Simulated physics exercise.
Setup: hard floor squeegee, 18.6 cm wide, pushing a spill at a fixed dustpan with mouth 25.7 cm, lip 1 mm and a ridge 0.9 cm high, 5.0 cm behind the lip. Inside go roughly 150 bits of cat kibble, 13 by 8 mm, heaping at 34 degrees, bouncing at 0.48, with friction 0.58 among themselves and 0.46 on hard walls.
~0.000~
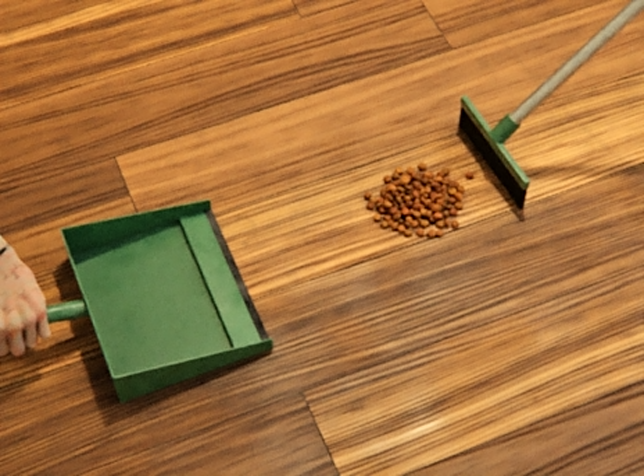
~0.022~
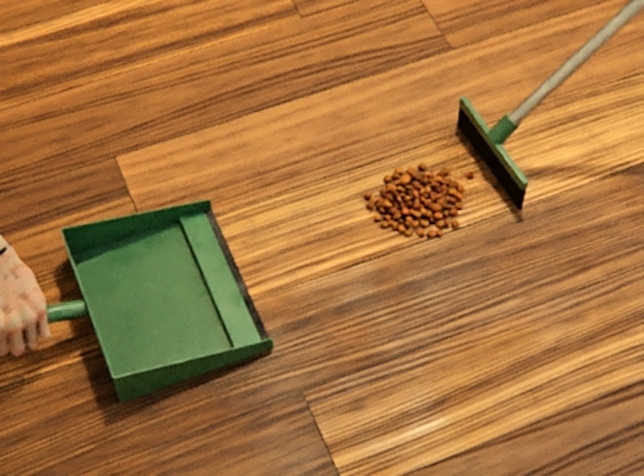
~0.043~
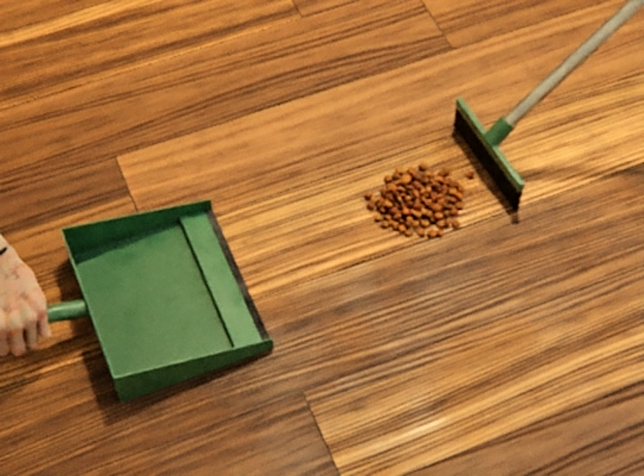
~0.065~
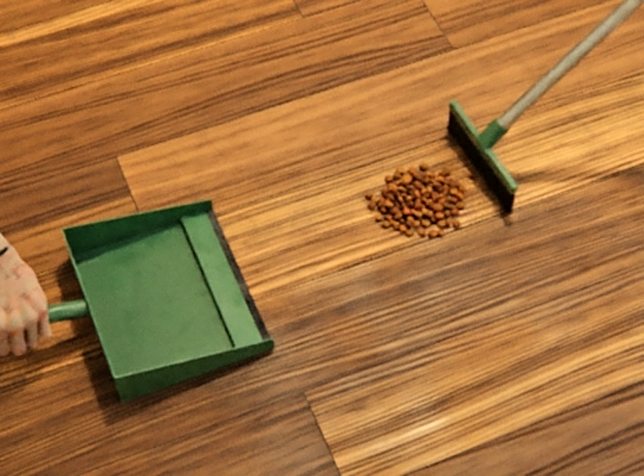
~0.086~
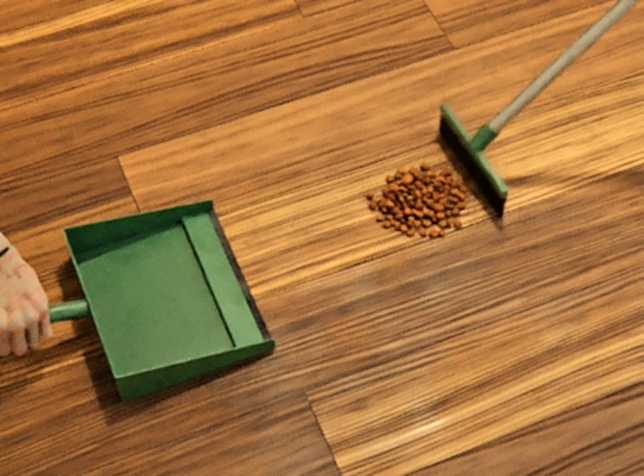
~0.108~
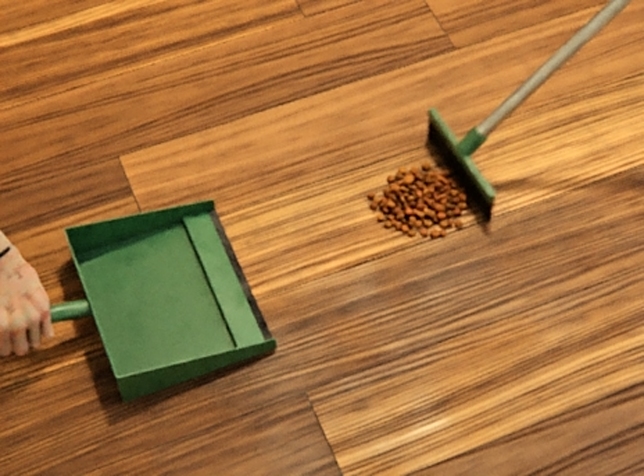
A green squeegee slides left across the wood floor to the edge of a kibble pile.
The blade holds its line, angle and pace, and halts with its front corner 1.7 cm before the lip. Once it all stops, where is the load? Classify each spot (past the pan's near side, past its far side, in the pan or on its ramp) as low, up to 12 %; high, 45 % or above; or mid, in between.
Near side low, far side low, pan high.
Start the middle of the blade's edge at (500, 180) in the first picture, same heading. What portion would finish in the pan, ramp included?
Estimate: ~ 60 %.
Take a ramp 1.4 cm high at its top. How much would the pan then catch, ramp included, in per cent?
Then around 50 percent, ramp counted.
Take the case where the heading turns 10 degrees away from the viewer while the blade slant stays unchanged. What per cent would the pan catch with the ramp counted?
Under that change, roughly 40 in a hundred.
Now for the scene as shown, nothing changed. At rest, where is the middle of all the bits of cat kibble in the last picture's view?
Roughly (236, 274).
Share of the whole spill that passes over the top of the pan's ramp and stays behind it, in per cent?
Around 25 percent.
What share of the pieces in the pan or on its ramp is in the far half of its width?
Some 60 per cent.
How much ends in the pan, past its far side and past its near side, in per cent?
Near: 5; far: 5; pan: 55 (percent).
After 0.28 s, middle of the blade 18 cm from the lip; 0 % over the lip, far side 0 %, near side 0 %.
Then, at 0.39 s, middle of the blade 7 cm from the lip; 0 % over the lip, far side 5 %, near side 0 %.
After 0.63 s, middle of the blade 2 cm from the lip; 55 % over the lip, far side 5 %, near side 5 %.
At rest (1.3 s), near side 5 %, far side 5 %, pan 55 %, in front of the lip or behind the blade 35 %.
